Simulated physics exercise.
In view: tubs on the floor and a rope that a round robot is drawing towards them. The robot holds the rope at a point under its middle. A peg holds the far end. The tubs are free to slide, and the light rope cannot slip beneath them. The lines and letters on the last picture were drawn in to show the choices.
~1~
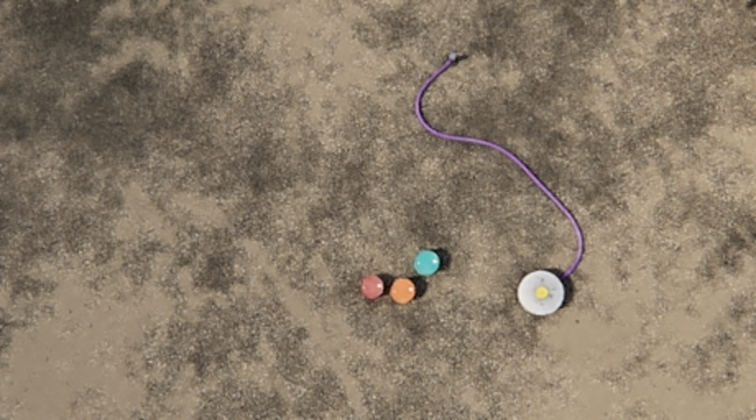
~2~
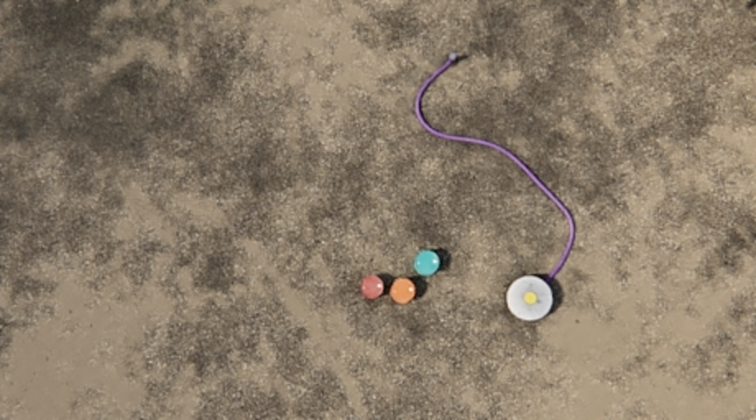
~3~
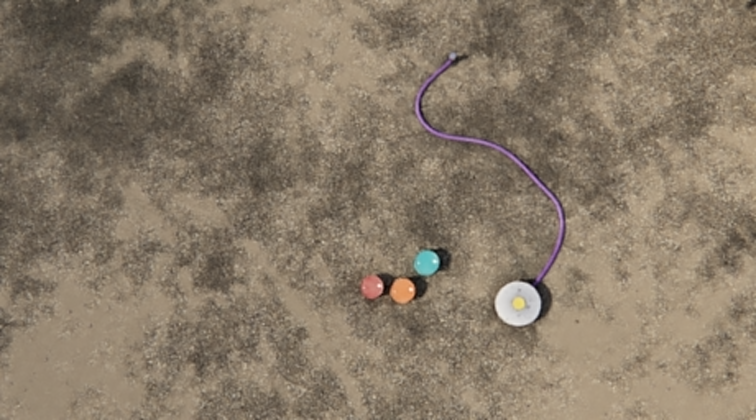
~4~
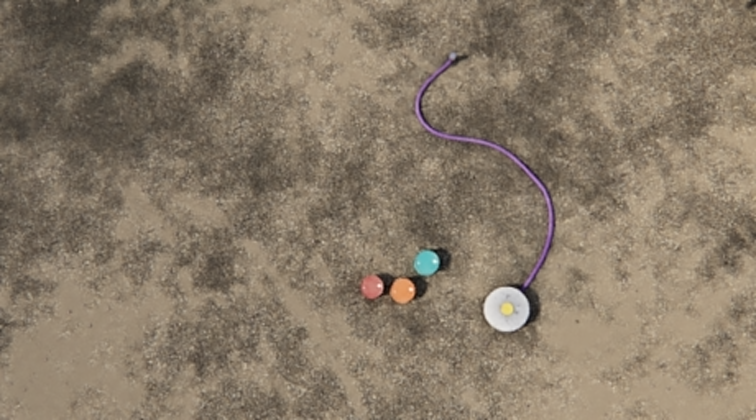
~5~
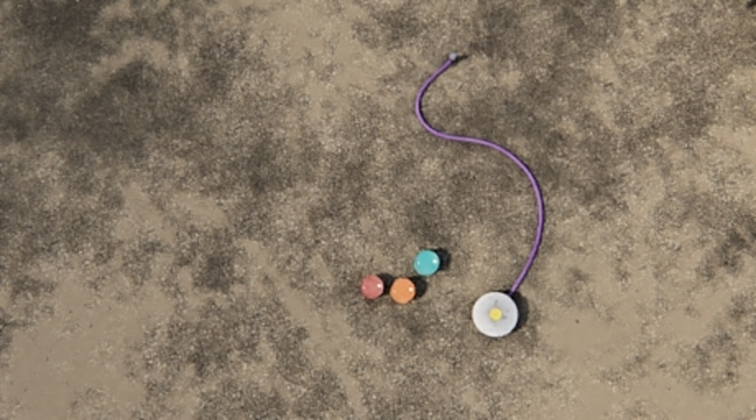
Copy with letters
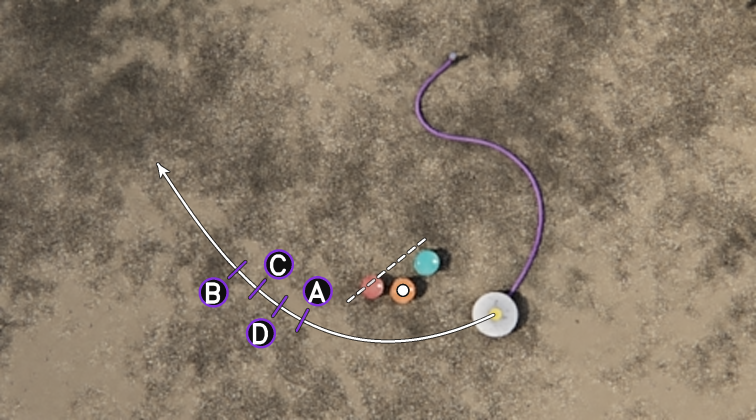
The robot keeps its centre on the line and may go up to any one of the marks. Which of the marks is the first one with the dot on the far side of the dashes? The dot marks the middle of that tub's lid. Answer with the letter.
The earliest such stop is C.
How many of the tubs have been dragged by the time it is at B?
Three.
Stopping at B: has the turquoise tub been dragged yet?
By then, yes.
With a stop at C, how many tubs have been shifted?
Three.
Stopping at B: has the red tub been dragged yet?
By then, yes.
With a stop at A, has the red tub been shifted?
No.
On the marked copy, A at (302, 320); B at (237, 270); C at (257, 289); D at (280, 306); the dashed line at (387, 270); the route from (493, 315) via (289, 312) to (158, 164); the white dot at (403, 290).
Following C. Soon after the start, robot (409, 340); orange tub (403, 291).
Later, robot (321, 329); orange tub (403, 291).
In the end, robot (256, 288); orange tub (376, 261); red tub (354, 269); turquoise tub (394, 246); the dot on the orange tub is over the dashed line.
As for the rest, A leaves the dotted tub short, at (399, 286); B does it too, but is farther than needed; D leaves the dotted tub short, at (391, 275).
